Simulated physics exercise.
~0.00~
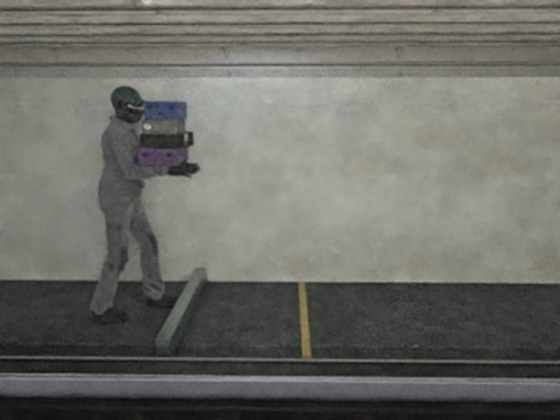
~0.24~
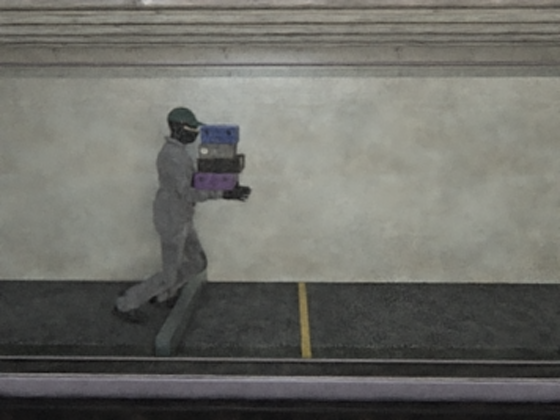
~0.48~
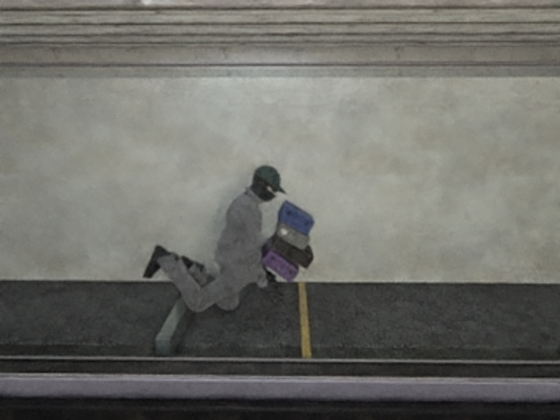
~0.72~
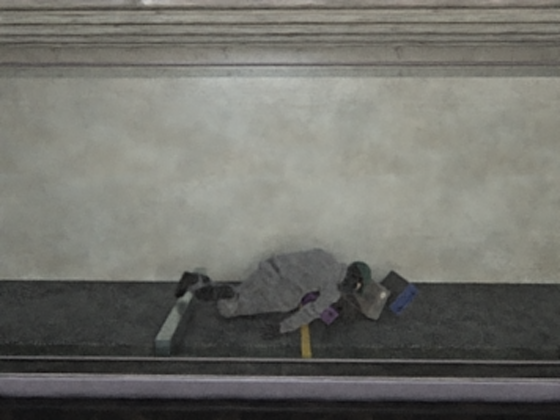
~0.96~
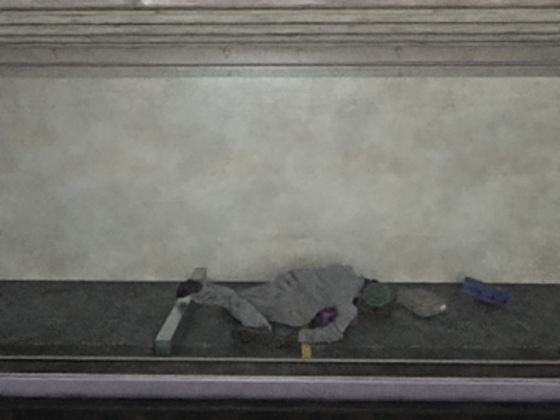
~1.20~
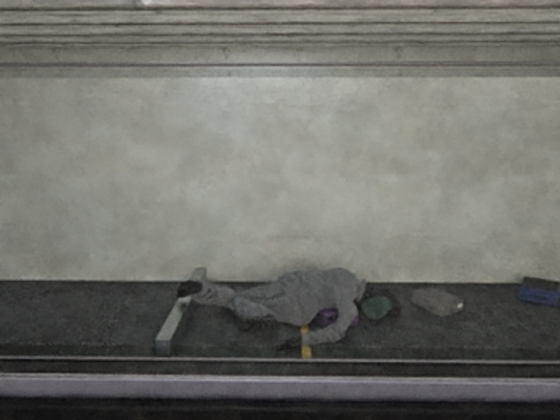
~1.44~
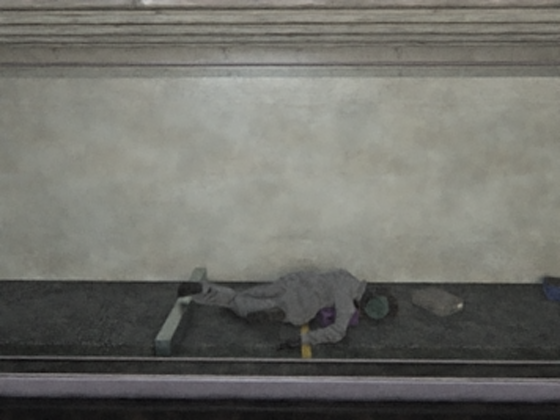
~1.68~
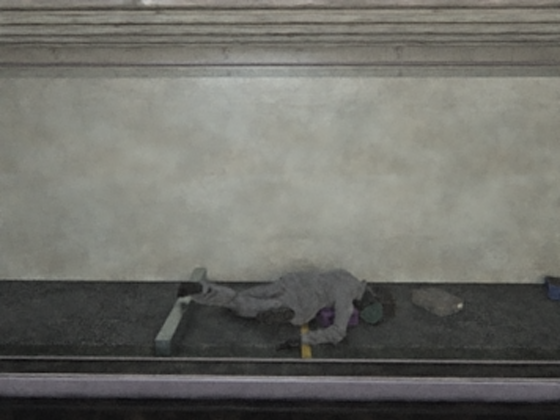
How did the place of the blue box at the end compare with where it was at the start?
At the start it was on top of the stack in the person's arms on the left, and at the end it lay on the ground at the far right, well past the yellow line.
A person in grey overalls and a green cap, carrying a stack of boxes in both arms, pitched forward over a low rail and fell flat, scattering the load, and ended lying still with the purple box just past the yellow line.
